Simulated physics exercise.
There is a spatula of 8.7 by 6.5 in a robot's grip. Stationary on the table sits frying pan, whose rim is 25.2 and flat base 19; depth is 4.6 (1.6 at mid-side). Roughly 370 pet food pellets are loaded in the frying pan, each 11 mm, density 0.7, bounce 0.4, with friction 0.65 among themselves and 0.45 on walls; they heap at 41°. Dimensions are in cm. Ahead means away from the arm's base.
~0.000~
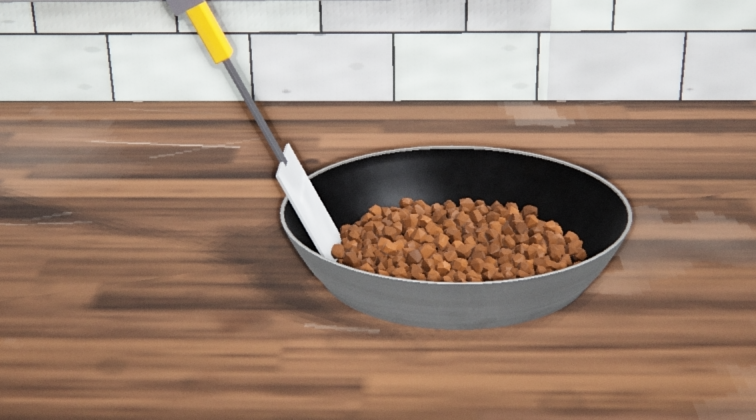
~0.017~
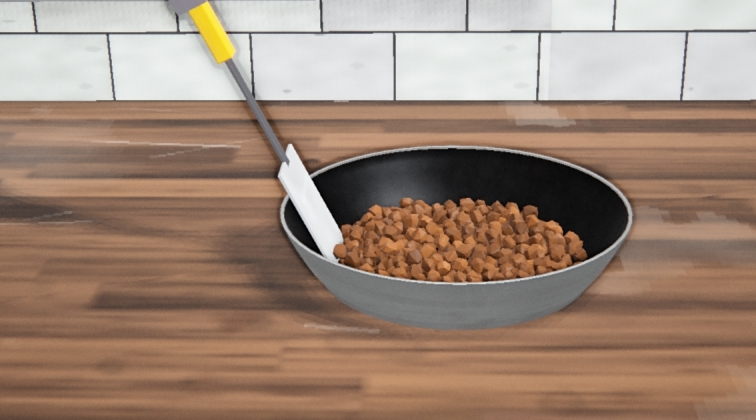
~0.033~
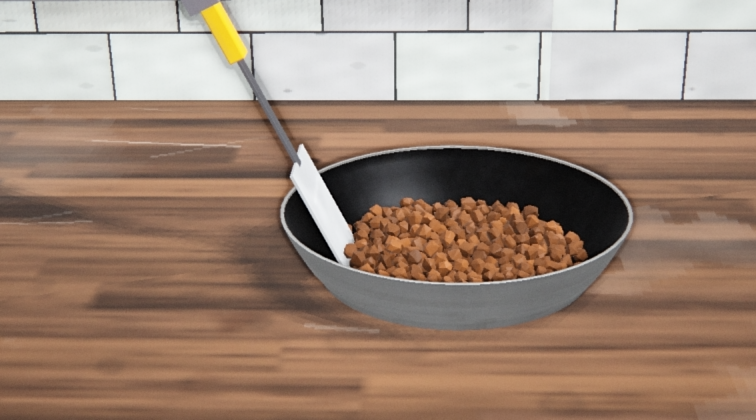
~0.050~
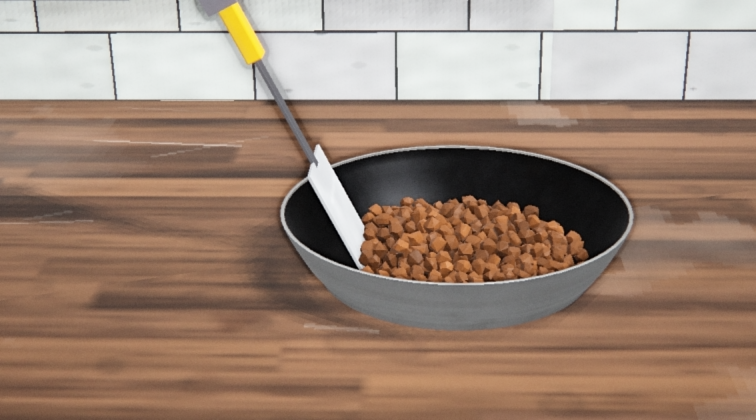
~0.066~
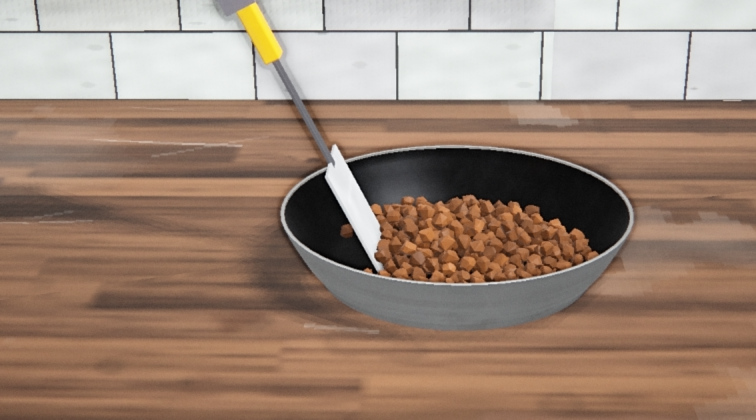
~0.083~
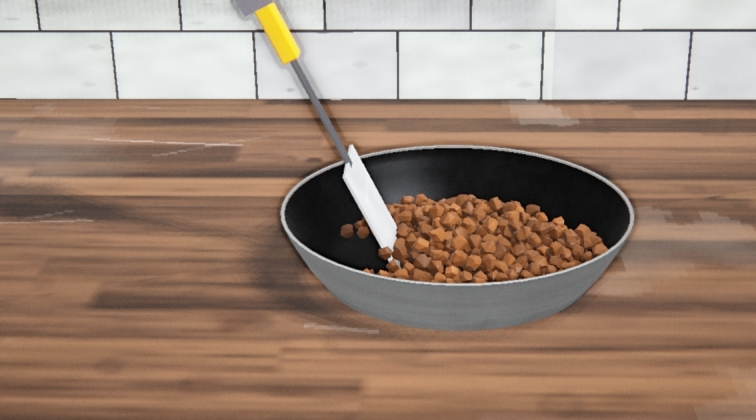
A white spatula with a yellow handle slides right through brown pellets in a frying pan.
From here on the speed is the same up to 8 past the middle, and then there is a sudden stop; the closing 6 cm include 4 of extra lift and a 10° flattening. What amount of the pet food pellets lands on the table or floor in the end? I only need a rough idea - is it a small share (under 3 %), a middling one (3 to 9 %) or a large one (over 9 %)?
A middling one, 3 to 9 %.
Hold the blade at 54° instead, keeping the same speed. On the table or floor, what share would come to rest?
Result, estimated: 10 %.
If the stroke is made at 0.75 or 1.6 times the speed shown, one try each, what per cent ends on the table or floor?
Estimates, in order: 0 % and 10 %.
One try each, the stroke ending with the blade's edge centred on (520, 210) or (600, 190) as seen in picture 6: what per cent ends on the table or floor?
Respectively some 0 and 20 percent end on the table or floor.
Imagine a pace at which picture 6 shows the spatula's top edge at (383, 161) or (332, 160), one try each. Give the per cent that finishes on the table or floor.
Estimates: Near 10 %, near 0 %.
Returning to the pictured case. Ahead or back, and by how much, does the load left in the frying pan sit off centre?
It rests close to 4.0 centimetres ahead of centre.
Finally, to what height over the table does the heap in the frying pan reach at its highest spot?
Some 5.0 cm above the table.
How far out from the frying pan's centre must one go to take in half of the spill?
I'd say some 22 centimetres, give or take.
After 0.14 s, sloping 64°, highest piece 4 above the table; 370 in the frying pan.
After 0.20 s, sloping 60°, highest piece 5 above the table; 370 in the frying pan.
After 0.42 s, sloping 54°, highest piece 5 above the table; 353 in the frying pan, 17 on the table or floor.
After 1.47 s, sloping 54°, highest piece 5 above the table; 353 in the frying pan, 17 on the table or floor.
At rest, 353 in the frying pan, 17 on the table or floor. That is 5 % on the table or floor.
